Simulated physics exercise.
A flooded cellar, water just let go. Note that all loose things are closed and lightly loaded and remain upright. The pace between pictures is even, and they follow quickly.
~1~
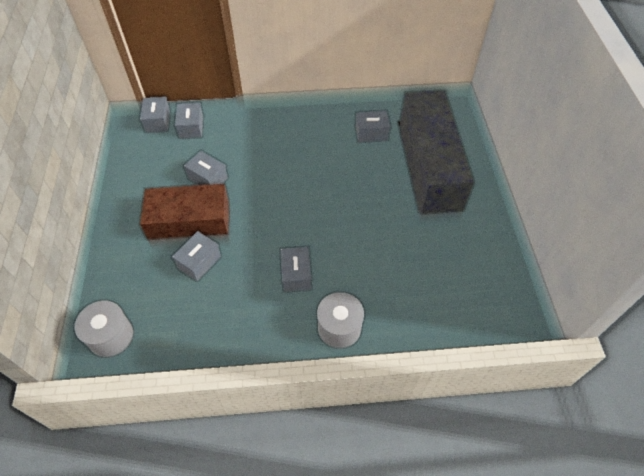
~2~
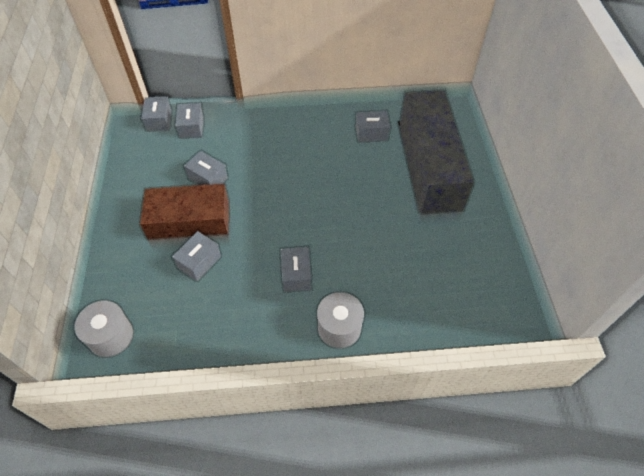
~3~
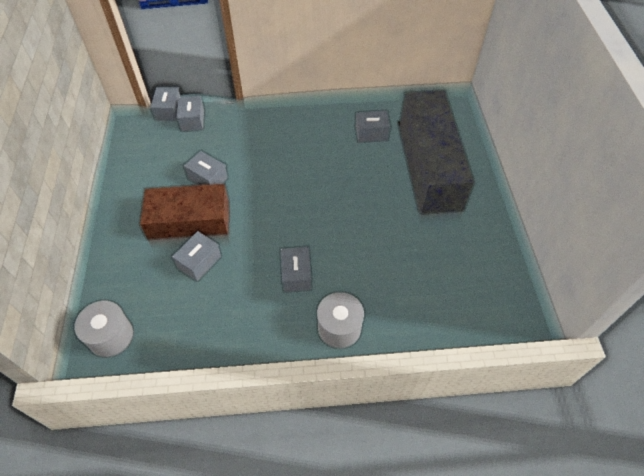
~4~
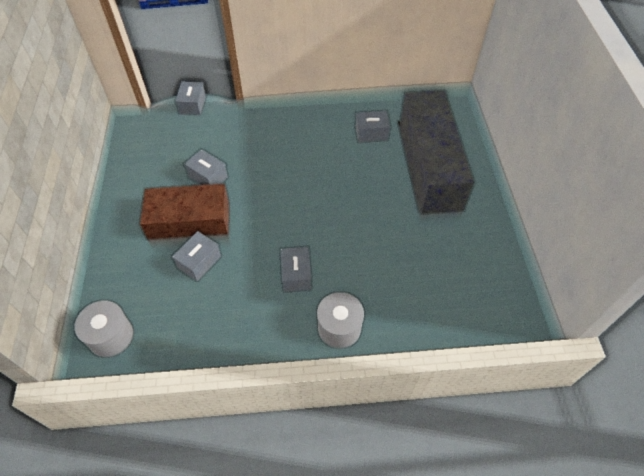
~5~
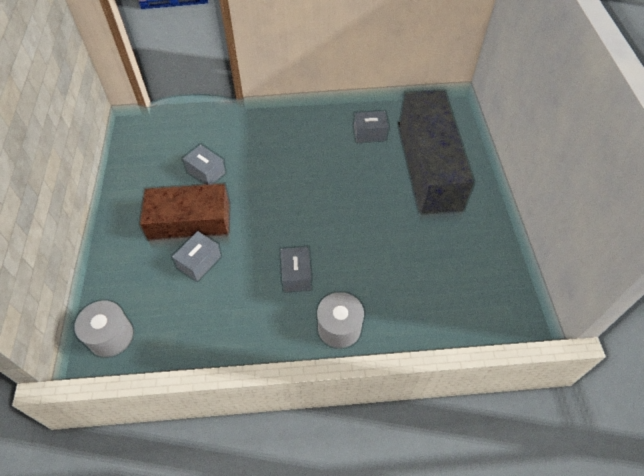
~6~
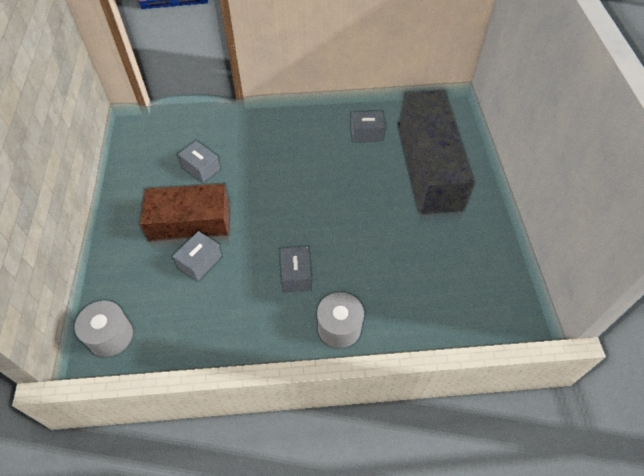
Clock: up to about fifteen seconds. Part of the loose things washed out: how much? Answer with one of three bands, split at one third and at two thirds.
One third to two thirds.
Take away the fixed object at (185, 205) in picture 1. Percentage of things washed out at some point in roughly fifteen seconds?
Something like 60 per cent of them.
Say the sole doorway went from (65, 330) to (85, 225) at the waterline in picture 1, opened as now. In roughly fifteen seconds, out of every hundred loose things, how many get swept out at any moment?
It should be close to 90 per cent.
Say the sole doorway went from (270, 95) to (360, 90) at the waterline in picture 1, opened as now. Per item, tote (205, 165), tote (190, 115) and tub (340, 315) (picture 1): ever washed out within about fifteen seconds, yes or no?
The three read escape, escape and no escape, respectively.
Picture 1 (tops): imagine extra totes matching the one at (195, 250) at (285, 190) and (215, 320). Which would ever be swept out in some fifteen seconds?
Well, the first one leaves, but the second one never leaves.
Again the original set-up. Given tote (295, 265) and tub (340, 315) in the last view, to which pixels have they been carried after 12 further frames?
Estimate: First at (266, 227), second at (303, 304), approximately.
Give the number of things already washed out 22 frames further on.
I make it 4.
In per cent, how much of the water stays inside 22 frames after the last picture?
Estimate: Roughly 62 %.
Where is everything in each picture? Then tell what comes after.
In the first frame, a tote at (205, 165) floats; a tote at (373, 120), afloat; 0 of 8 have shifted.
In the second frame, a tote at (205, 165) floats; a tote at (373, 120) floats; 0 of 8 have shifted.
In the third frame, a tote at (205, 166) floats; a tote at (373, 120) floats; 2 of 8 have shifted.
In the fourth frame, a tote at (205, 164), afloat, close to its start; a tote at (373, 120) floats; 2 of 8 have shifted.
In the fifth frame, a tote at (203, 159) floats, close to its start; a tote at (371, 120) floats; 3 of 8 have shifted.
In the sixth frame, a tote at (198, 155), afloat, close to its start; a tote at (368, 120) floats, close to its start; 4 of 8 have shifted.
A moment on, 2 of 8 are out; 6 afloat.
Next, 3 of 8 are out; 5 afloat.
Later, 4 of 8 are out; 4 afloat.
In the end, 4 of 8 are out; 4 afloat.
